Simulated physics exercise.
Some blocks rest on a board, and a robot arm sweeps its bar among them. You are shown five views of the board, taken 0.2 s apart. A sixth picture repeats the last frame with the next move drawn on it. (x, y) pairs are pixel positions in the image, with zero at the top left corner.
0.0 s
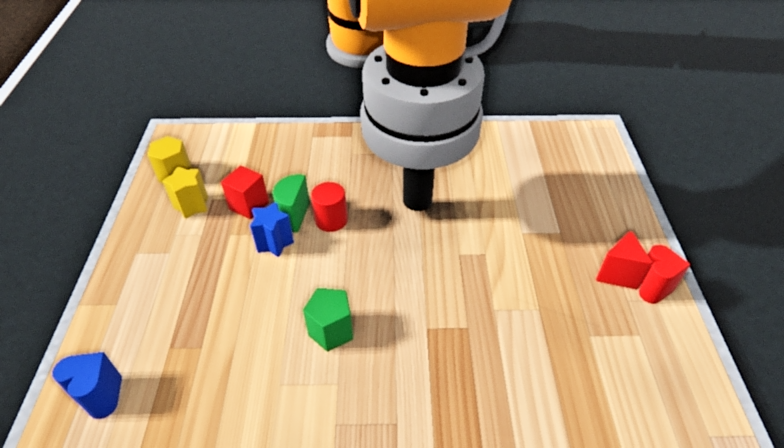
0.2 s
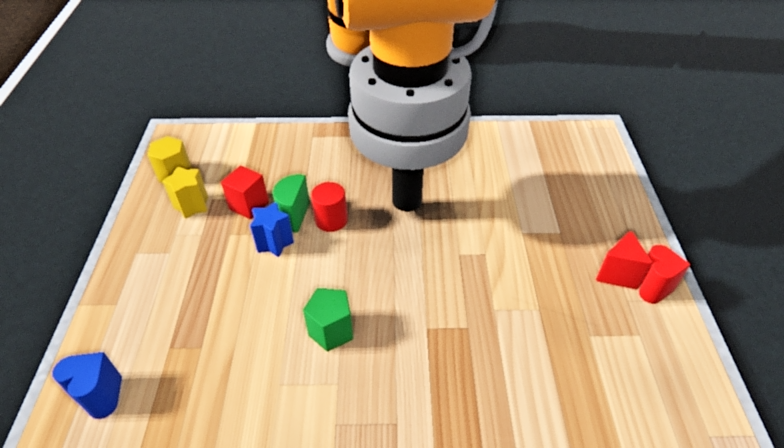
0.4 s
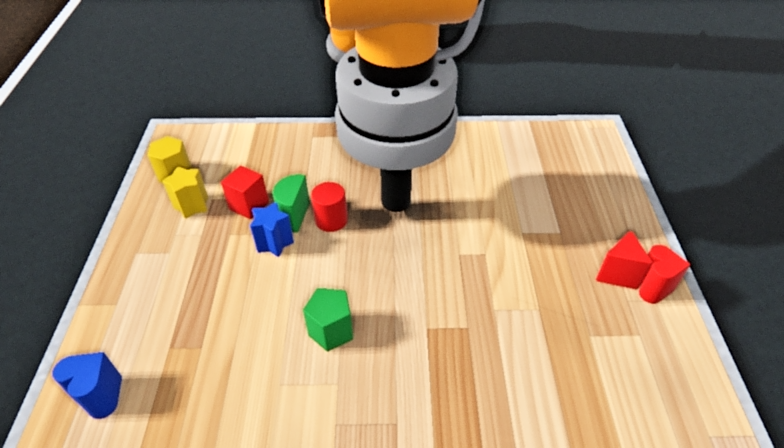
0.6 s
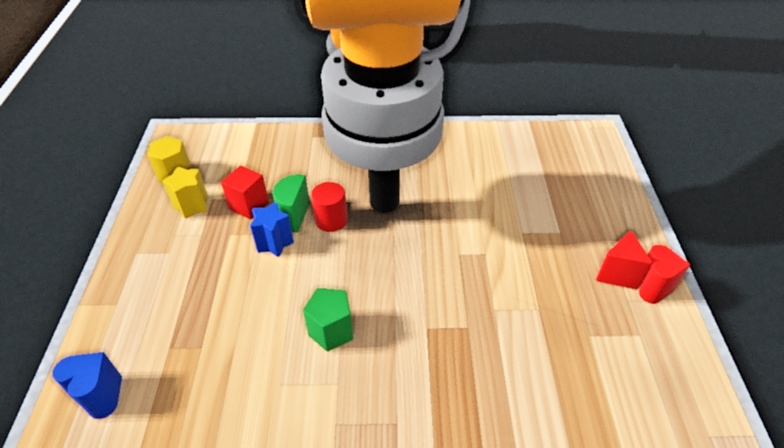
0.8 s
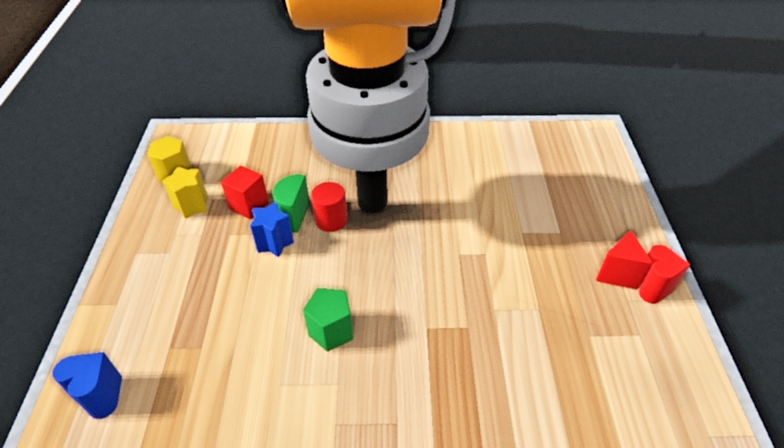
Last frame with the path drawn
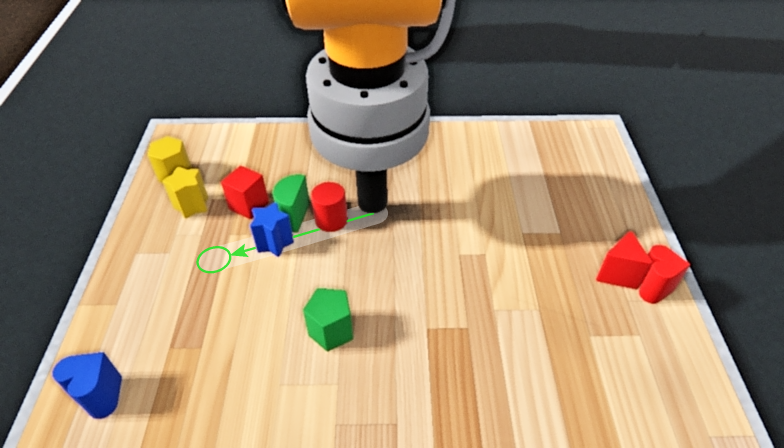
The robot arm's black bar slides left across the board toward the still red cylinder.
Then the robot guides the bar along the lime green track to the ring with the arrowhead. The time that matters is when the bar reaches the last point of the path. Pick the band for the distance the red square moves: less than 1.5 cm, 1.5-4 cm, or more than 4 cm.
I'd go with 1.5 to 4 cm for this block.
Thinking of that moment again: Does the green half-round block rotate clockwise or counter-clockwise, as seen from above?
Watching from overhead, you'd notice the green half-round block rotating clockwise.
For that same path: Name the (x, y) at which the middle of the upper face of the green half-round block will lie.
I'd expect the centre of its top face to be at (256, 177).
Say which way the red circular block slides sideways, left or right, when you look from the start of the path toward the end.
My prediction: Rightwards.
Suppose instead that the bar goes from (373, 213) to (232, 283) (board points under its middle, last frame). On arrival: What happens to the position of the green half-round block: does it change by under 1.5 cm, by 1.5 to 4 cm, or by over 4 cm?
My answer is that it shifts 1.5 to 4 cm.
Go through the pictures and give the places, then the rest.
The first frame shows bar's lower end at (418, 201); red square at (242, 178); blue star block at (268, 216); green half-round block at (288, 188); red circular block at (328, 193).
The second frame shows bar at (407, 202); blocks still.
The third frame shows bar at (396, 202); blocks still.
The fourth frame shows bar at (385, 202); blocks still.
The fifth frame shows bar at (373, 203); red square at (242, 178); blue star block at (268, 216); green half-round block at (288, 188); red circular block at (328, 193).
Drawn move, in a line from (373, 213) to (214, 259).
The first path, step by step. One third of the way, bar at (321, 218); blue star block at (263, 218), turned 20° anticlockwise; green half-round block at (268, 184), turned 30° clockwise; red circular block at (286, 198).
Two thirds of the way, bar at (267, 234); red square at (227, 169); blue star block at (233, 229), turned 65° anticlockwise; green half-round block at (256, 178), turned 70° clockwise; red circular block at (243, 199).
At the end, bar at (210, 249); red square at (227, 169); blue star block at (174, 247), turned 70° anticlockwise; green half-round block at (256, 177), turned 70° clockwise; red circular block at (232, 200).
